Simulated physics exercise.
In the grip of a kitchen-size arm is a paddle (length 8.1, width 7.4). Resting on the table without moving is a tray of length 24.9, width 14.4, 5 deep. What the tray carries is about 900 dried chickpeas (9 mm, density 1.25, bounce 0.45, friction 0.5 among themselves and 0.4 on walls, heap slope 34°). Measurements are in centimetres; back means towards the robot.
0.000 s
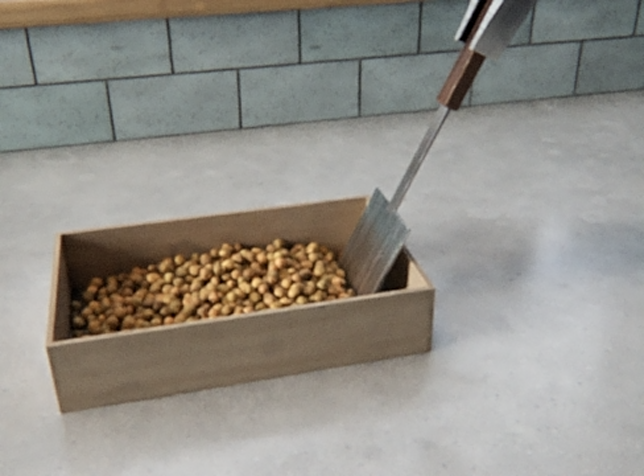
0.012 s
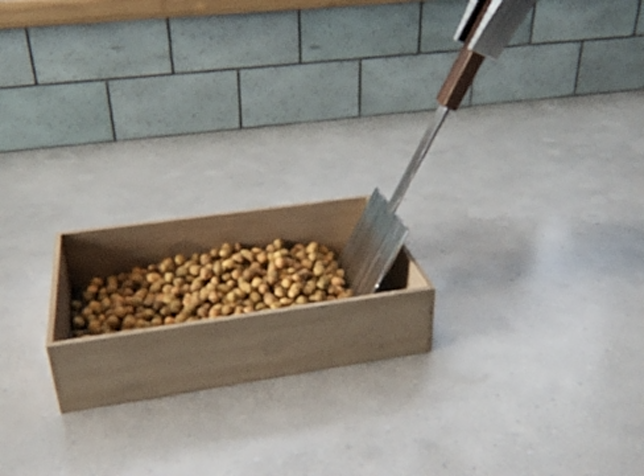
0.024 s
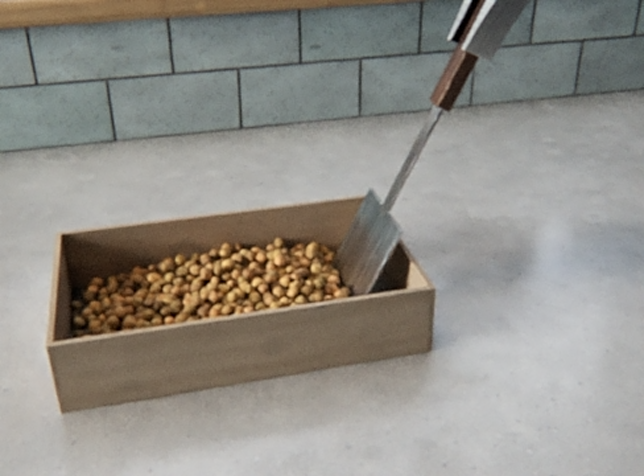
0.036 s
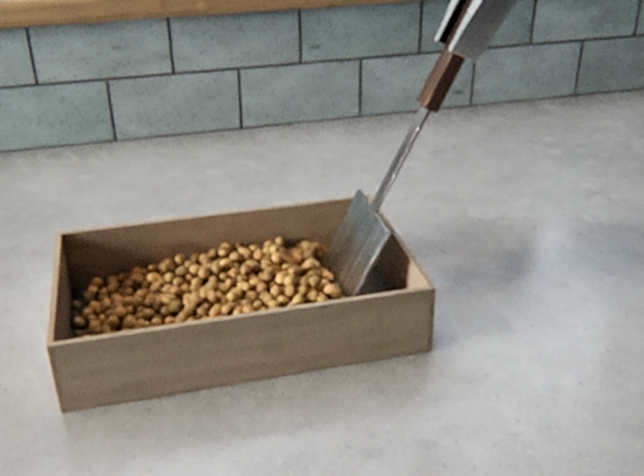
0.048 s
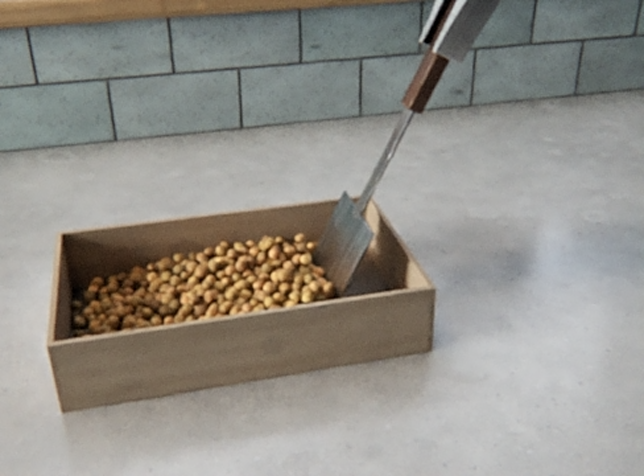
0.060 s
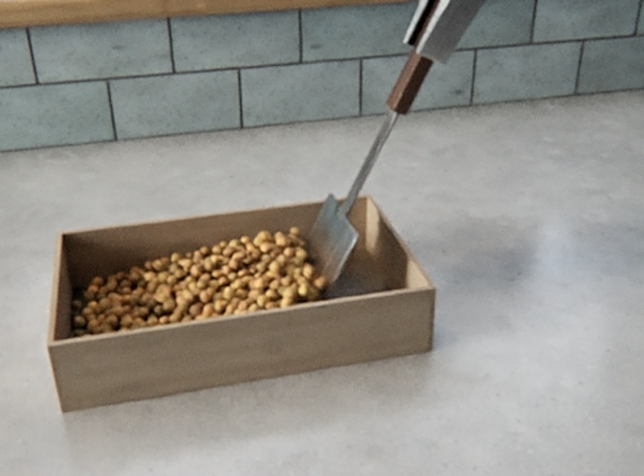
A flat metal paddle with a dark brown grip, held by a partly visible grey tool or arm at the upper right, stands tilted in a wooden tray of tan dried chickpeas. The still tray rests on a pale grey countertop before blue-grey tiles, viewed from slightly above by an unmoving camera. The paddle slides slowly left, pushing the nearest chickpeas into a slightly higher heap and baring the tray's right end.
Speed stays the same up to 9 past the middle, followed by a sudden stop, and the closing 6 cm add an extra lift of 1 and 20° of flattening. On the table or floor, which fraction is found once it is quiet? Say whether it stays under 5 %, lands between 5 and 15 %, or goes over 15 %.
It lands between 5 and 15 %.
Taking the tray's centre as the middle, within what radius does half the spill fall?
28 cm.
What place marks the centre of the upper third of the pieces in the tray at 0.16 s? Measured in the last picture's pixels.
It is centred close to (174, 279).
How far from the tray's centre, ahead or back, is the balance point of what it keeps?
Some 6.0 cm ahead of the centre.
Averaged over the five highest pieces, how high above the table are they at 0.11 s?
Somewhere near 8 cm, I'd say.
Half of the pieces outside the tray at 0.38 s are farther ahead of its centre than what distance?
It's close to 20 cm ahead of the centre.
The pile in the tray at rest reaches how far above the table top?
Near 6.5 centimetres high.
After 0.11 s, sloping 64°, highest piece 9 above the table; 900 in the tray.
After 0.16 s, sloping 58°, highest piece 11 above the table; 899 in the tray, 1 on the blade or in flight.
After 0.38 s, sloping 44°, highest piece 6 above the table; 828 in the tray, 69 on the table or floor, 3 on the blade or in flight.
After 1.43 s, sloping 44°, highest piece 6 above the table; 826 in the tray, 74 on the table or floor.
At rest, 826 in the tray, 74 on the table or floor. That is 8 % on the table or floor.
